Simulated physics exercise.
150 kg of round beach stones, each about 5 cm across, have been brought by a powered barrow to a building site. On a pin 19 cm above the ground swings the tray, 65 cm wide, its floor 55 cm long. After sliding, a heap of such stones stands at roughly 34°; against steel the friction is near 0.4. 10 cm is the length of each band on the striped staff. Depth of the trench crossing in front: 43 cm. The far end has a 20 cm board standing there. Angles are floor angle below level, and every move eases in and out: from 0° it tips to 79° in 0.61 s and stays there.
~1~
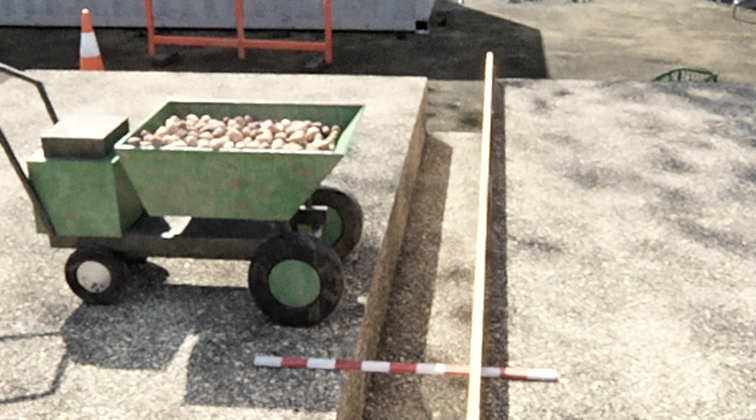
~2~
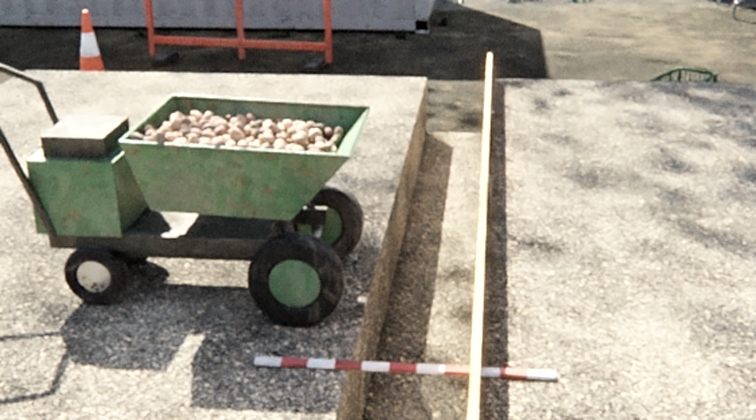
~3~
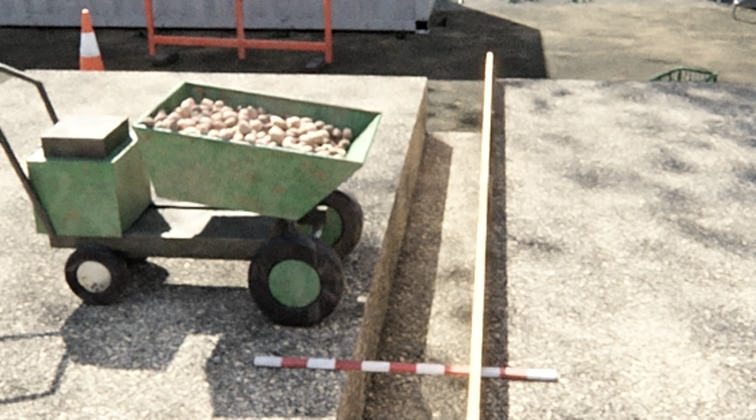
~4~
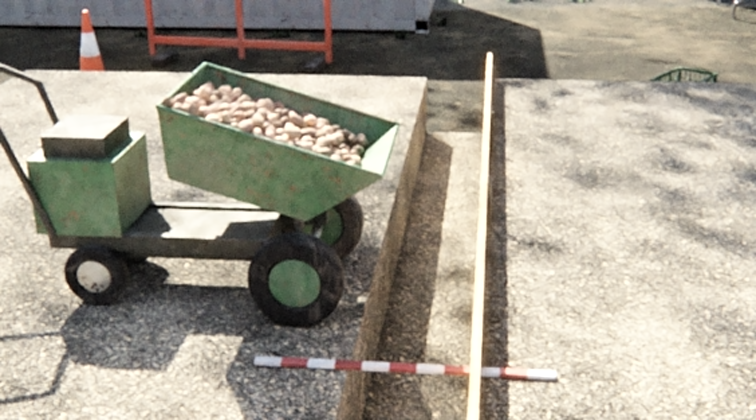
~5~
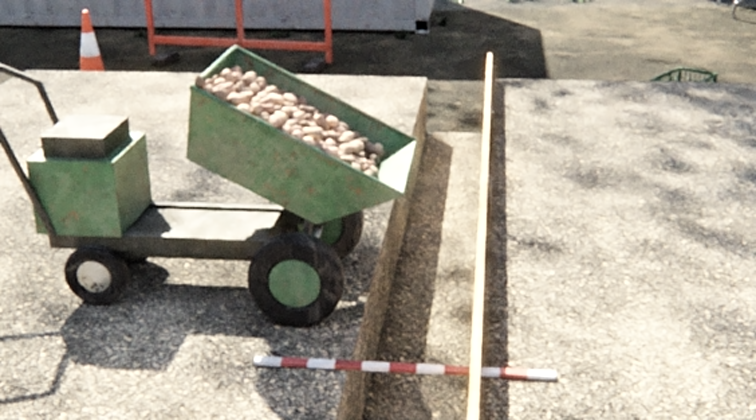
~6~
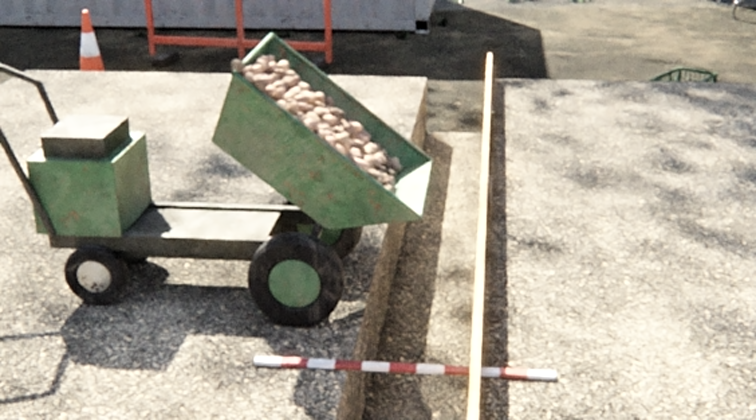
A green powered barrow stands beside a trench as its stone-filled tray tilts steeply rightward.
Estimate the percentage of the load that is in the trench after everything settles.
Roughly 58 per cent of the load.
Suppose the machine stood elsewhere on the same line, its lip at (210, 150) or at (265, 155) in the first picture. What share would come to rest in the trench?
I'd say some 80 per cent and some 100 per cent.
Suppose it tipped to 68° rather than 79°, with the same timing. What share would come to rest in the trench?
In that case some 45 per cent.
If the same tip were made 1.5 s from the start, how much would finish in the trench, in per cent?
It'd be some 70 per cent.
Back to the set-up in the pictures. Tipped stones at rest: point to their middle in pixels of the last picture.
Roughly at (466, 362).
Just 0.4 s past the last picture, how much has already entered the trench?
About 20 per cent by then.
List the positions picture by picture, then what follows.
In the first picture, the tray is at 0°, its lip at (343, 155); the top of the load is at (226, 128).
The second picture shows lip at (349, 157), floor tilted 2°, highest stones at (207, 122).
The third picture shows lip at (363, 164), floor tilted 8°, highest stones at (207, 111).
The fourth picture shows lip at (382, 177), floor tilted 17°, highest stones at (215, 95).
In the fifth picture, the tray is at 27°, its lip at (403, 195); the top of the load is at (234, 78).
The sixth picture shows lip at (421, 219), floor tilted 39°, highest stones at (268, 67).
Then, 0.2 s after the last picture the floor is at 67°, 100 % in the tray; the foremost stones are at (439, 246).
Then, 0.4 s after the last picture the floor is at 79°, 58 % in the tray, 18 % in the trench, 24 % past the trench; the foremost stones are at (569, 274).
Then, 0.8 s after the last picture the floor is at 79°, 20 % in the tray, 38 % in the trench, 41 % past the trench; the foremost stones are past the picture's edge.
Then, 2.7 s after the last picture the floor is at 79°, 0 % in the tray, 58 % in the trench, 41 % past the trench; the foremost stones are past the picture's edge.
